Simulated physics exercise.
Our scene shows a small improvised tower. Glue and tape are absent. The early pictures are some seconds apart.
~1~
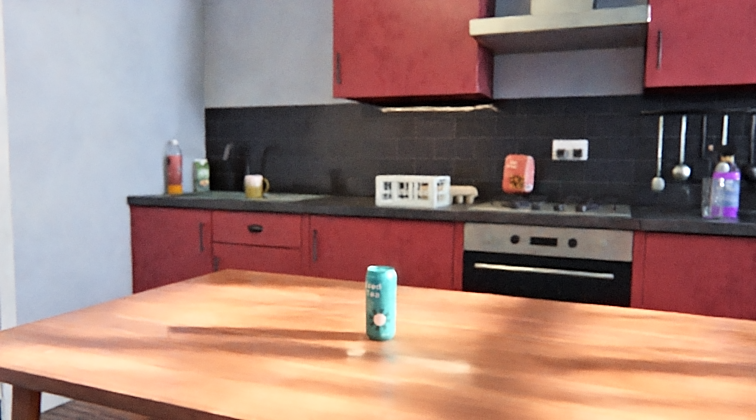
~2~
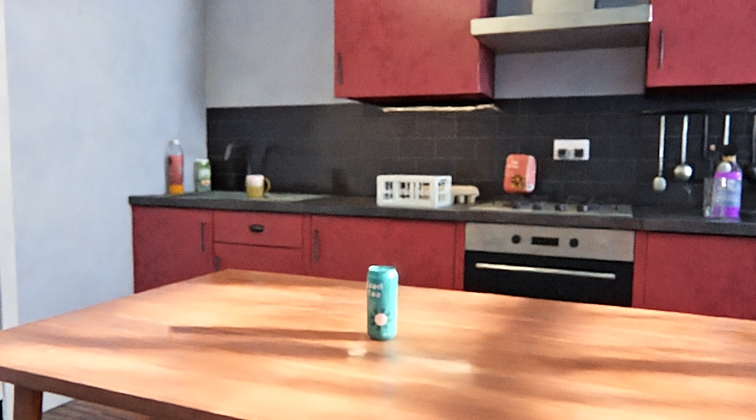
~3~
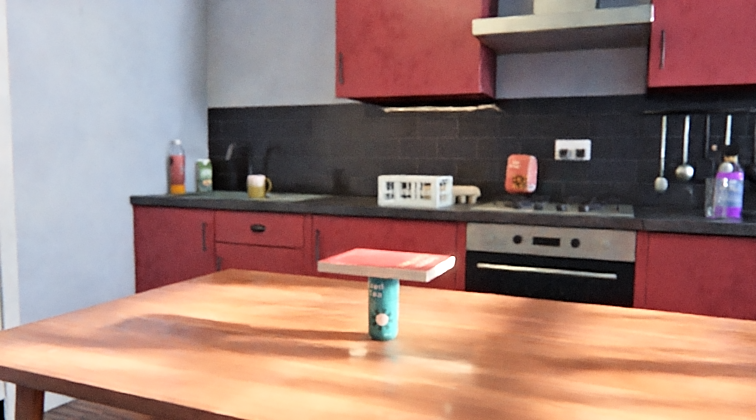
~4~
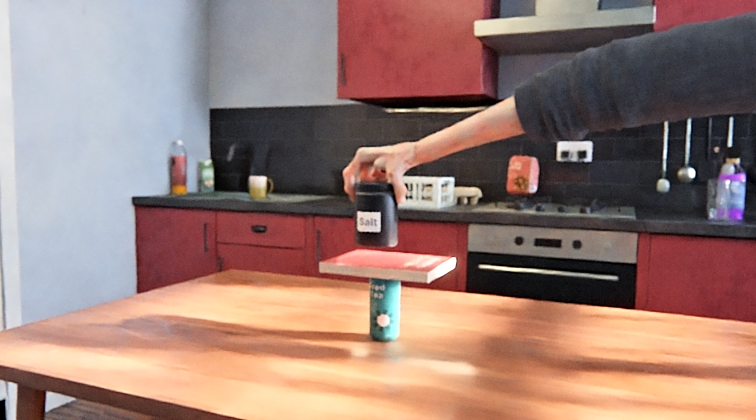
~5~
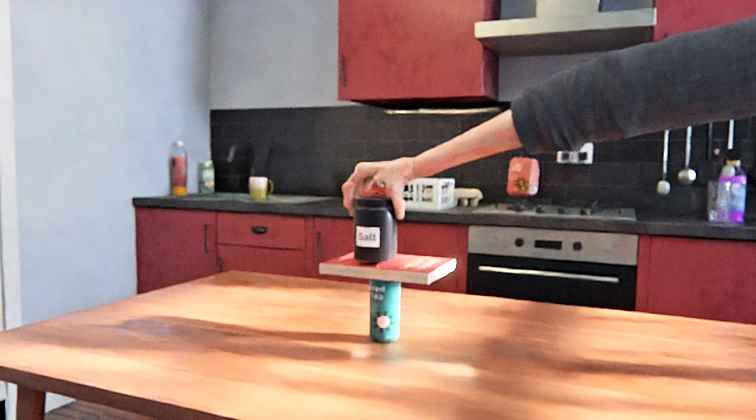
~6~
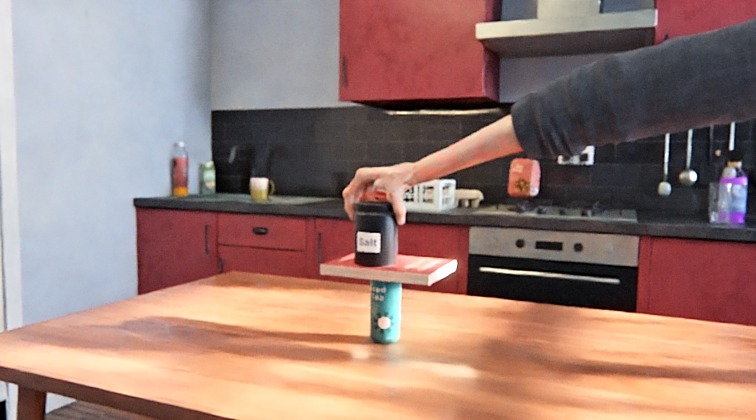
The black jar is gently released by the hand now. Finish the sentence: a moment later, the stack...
It stays put.
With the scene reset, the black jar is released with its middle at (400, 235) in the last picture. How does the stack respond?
The stack then stays standing.
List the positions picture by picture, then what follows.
The last thing is not in view yet, in the first frame.
The last thing is not in view yet, in the second frame.
The last thing is not in view yet; red book (388, 264), in the third frame.
Still above its spot; black jar (376, 213); red book (389, 265), in the fourth frame.
Still above its spot; black jar (375, 228); red book (389, 266), in the fifth frame.
Set down, still held; black jar (376, 233); red book (390, 267), in the sixth frame.
Then, 0.20 s on from there, no change.
Then, 0.50 s on from there, black jar resting near (376, 234).
In the end, all 3 unmoved. At the end, from the last picture's camera, black jar near (376, 234). The stack stays up.
